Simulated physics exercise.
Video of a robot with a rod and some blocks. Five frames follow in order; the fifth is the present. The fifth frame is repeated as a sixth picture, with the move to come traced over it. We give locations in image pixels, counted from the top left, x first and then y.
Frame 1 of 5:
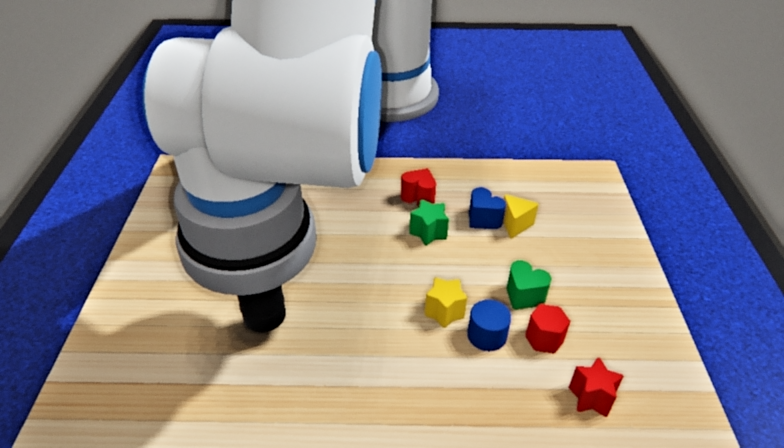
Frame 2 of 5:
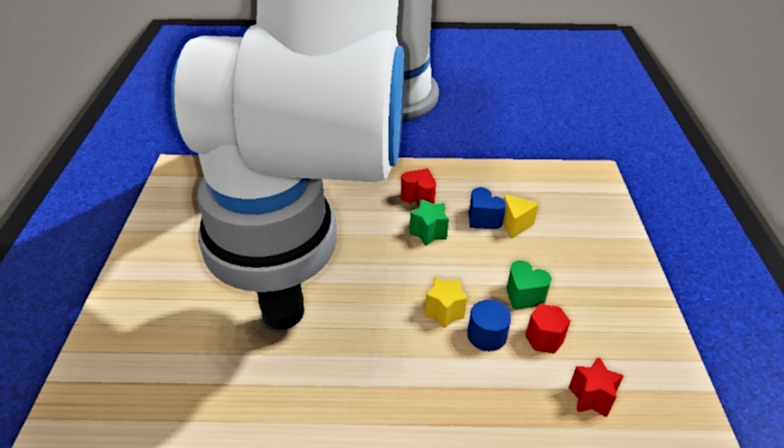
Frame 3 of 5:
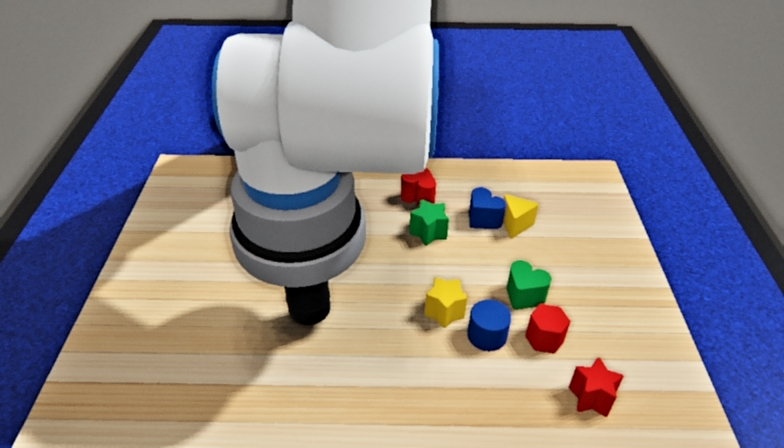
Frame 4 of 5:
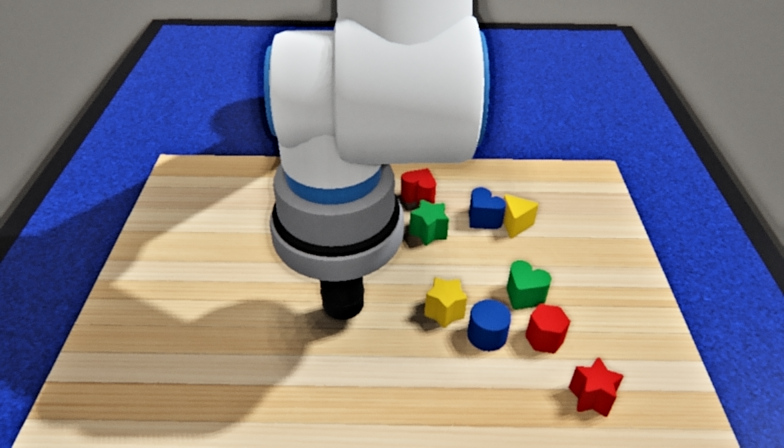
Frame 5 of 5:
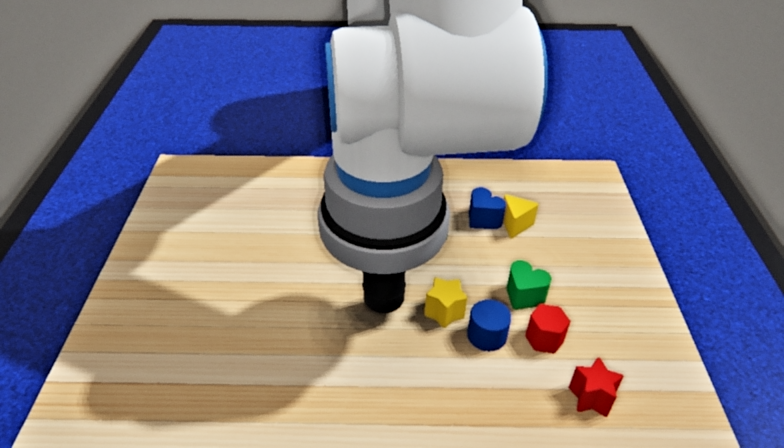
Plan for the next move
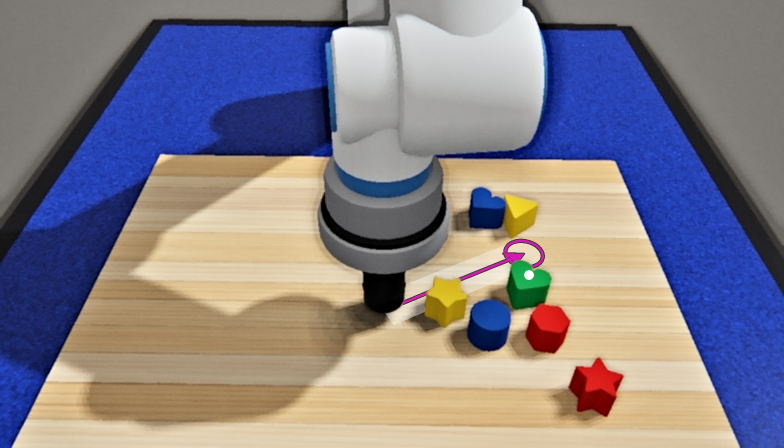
White robot arm with a black rod gliding right across a wooden board toward a yellow star, the colourful blocks staying still.
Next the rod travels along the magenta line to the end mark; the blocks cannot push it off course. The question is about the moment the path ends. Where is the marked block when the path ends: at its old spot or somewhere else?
By the last moment of the path, the marked block has stayed put.
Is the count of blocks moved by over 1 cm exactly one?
Yes, it checks out.
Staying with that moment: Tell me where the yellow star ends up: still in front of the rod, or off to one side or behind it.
It falls back or aside.
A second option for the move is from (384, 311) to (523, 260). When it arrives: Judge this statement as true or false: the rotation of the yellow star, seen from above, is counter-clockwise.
That claim is false.
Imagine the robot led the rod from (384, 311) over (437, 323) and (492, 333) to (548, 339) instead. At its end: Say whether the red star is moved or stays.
Its place stays the same.
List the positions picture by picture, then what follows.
In the first picture, tip of the rod (265, 317), middles of tops, yellow star (447, 290), green heart-shaped block (529, 275).
In the second picture, rod (284, 314), nothing pushed.
In the third picture, rod (310, 310), nothing pushed.
In the fourth picture, rod (343, 305), nothing pushed.
In the fifth picture, rod (384, 299), yellow star (447, 290), green heart-shaped block (529, 275).
The line goes from (384, 311) to (524, 254); the dot is on the green heart-shaped block.
The first path, step by step. One third of the way, rod (436, 278); yellow star (461, 290), turned 30° clockwise.
Two thirds of the way, rod (483, 259); yellow star (465, 289), turned 50° clockwise.
At the end, rod (527, 242); yellow star (465, 289), turned 50° clockwise; green heart-shaped block unmoved.
